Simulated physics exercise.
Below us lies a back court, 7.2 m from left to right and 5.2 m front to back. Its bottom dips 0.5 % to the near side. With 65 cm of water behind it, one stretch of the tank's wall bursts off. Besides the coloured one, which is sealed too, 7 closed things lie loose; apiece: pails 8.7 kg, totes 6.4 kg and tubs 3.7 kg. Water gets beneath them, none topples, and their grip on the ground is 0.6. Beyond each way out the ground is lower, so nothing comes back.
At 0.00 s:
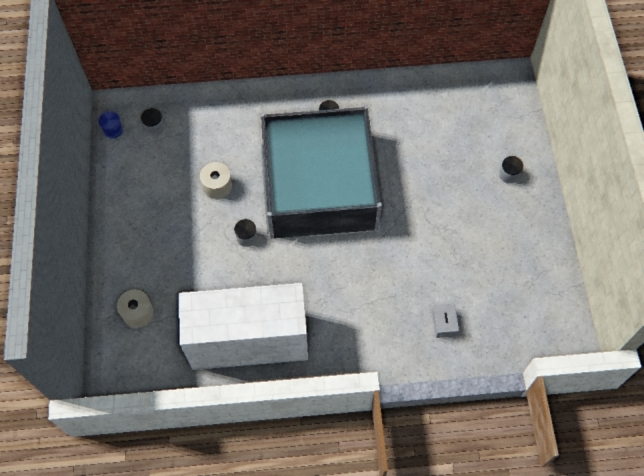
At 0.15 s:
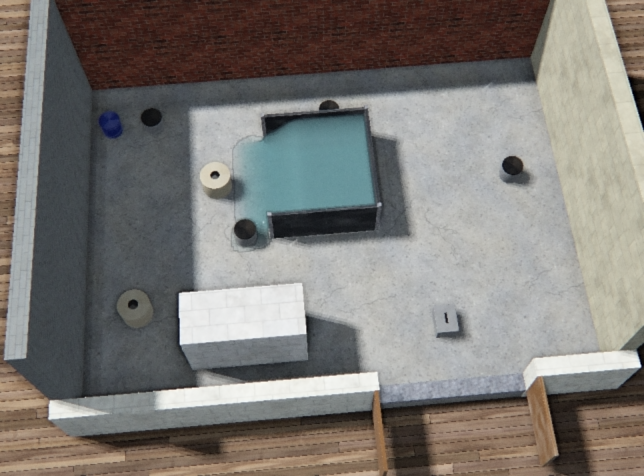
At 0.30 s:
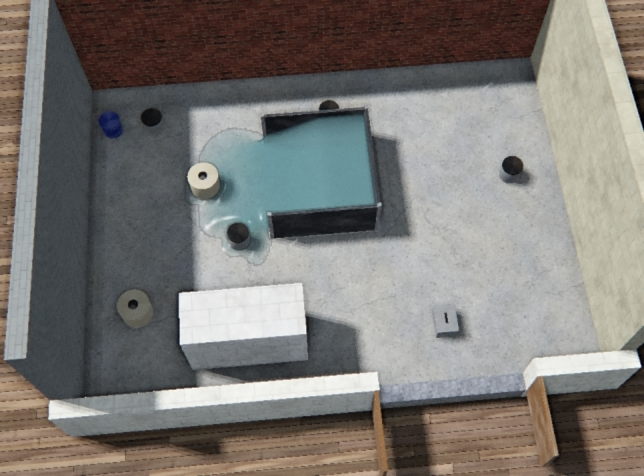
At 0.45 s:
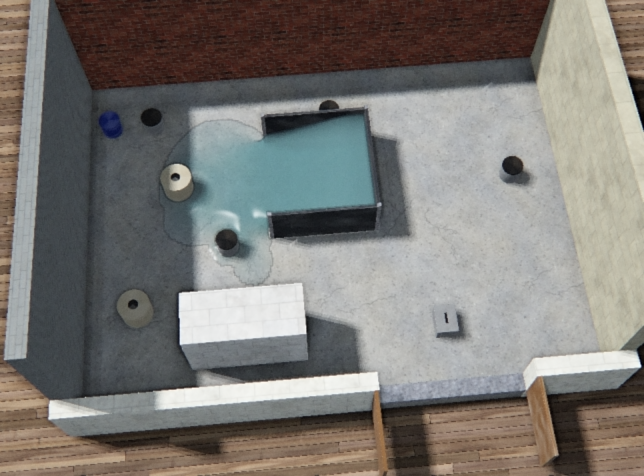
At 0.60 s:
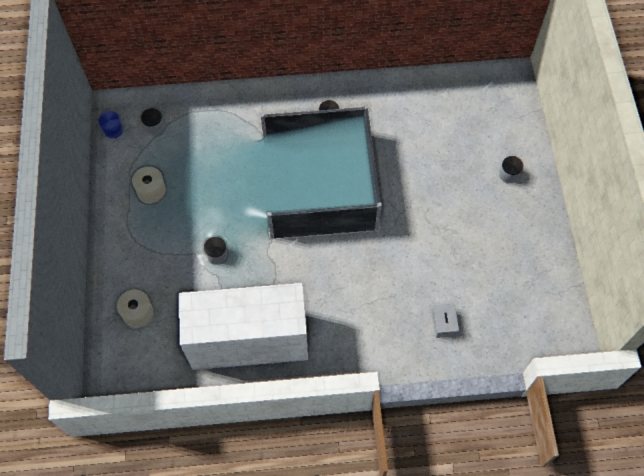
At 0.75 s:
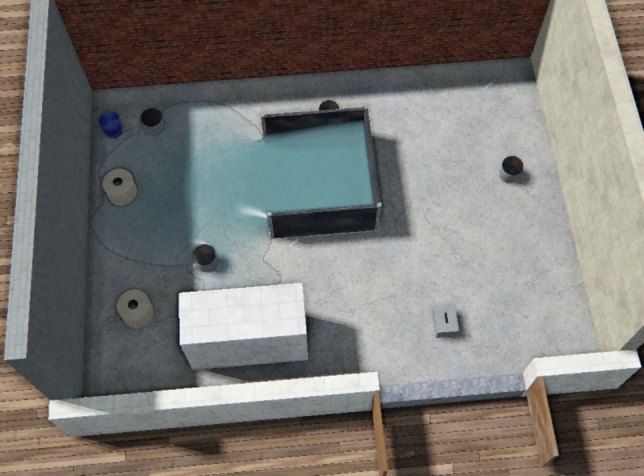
Water pours from the tank's left side and spreads, pushing two containers leftward across the floor.
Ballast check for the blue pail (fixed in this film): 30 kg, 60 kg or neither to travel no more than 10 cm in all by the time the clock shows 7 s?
For it, only the higher weight holds it.
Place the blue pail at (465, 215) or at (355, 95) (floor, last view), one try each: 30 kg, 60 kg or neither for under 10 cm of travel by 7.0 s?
In that order: Either load holds; the smaller is enough.
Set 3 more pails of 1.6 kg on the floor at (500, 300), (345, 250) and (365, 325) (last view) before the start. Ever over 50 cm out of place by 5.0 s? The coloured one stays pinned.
In that order: Less, less, short of it.
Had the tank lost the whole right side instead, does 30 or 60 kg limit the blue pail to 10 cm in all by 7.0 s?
In that case the smaller load will do.
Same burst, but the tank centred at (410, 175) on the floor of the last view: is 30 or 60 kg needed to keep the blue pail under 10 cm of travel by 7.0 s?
Then the lower weight is enough.
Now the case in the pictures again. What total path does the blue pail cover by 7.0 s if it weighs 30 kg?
About 20 cm.
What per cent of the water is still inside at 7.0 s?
Some 98 per cent remains.
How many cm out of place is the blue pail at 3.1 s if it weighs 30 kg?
Roughly 20 cm.
After 1.4 s the blue pail would be 0 cm from its start with 30 kg and 0 cm from its start with 60 kg; 8 cm of water round it then.
After 3.1 s the blue pail would be 20 cm from its start with 30 kg and 0 cm from its start with 60 kg; 17 cm of water round it then.
After 4.9 s the blue pail would be 20 cm from its start with 30 kg and 0 cm from its start with 60 kg; 8 cm of water round it then.
After 7.0 s the blue pail would be 20 cm from its start with 30 kg and 0 cm from its start with 60 kg; 4 cm of water round it then.
